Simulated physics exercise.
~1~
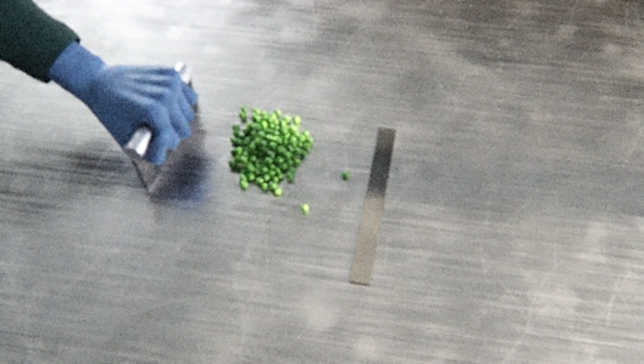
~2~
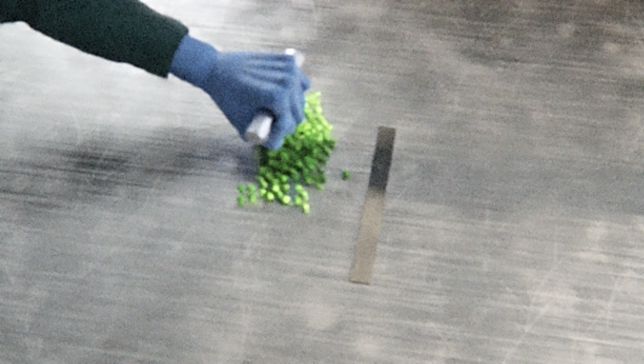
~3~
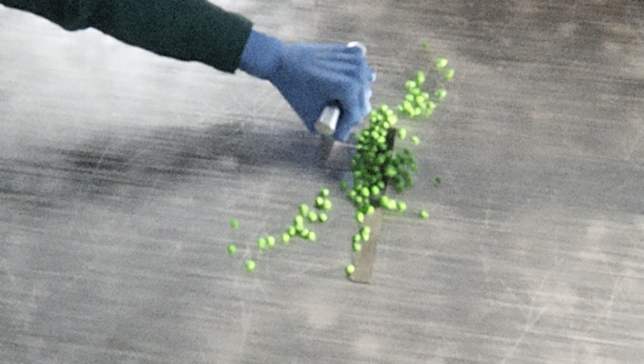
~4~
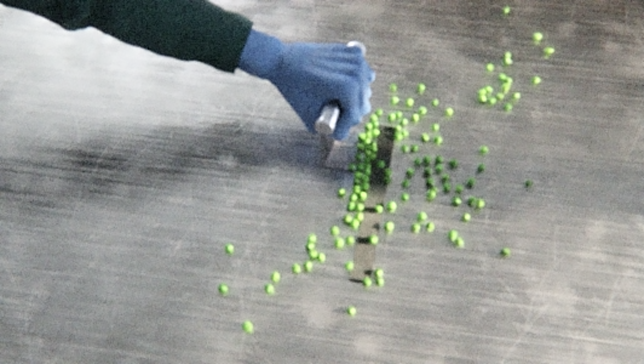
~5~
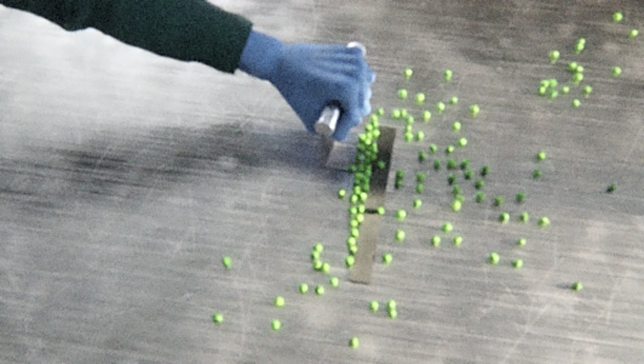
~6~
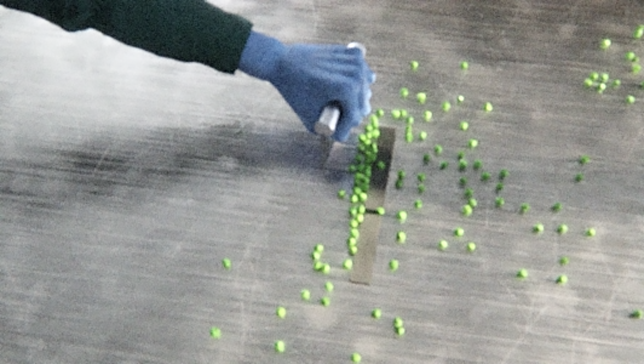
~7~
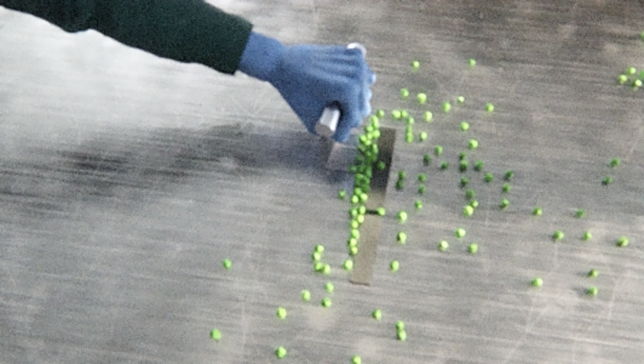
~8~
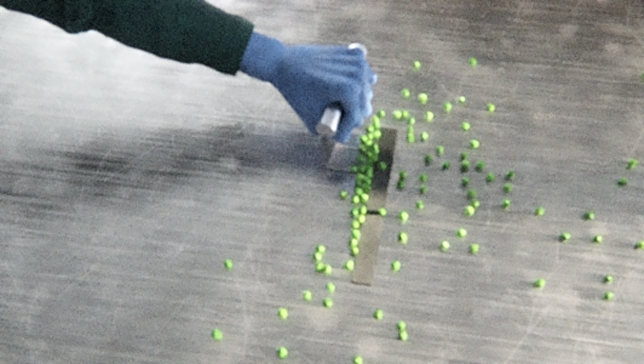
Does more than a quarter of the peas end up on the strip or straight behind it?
Yes, a sizeable share stays there, crowded in a line along the strip near the scraper. Even so, most of the peas end up scattered elsewhere.
A blue-gloved hand swept a scraper rightward into a heap of green peas and stopped just short of a flat strip. Peas scattered across the metal surface, many rolling away right, while a crowded line stayed along the strip.
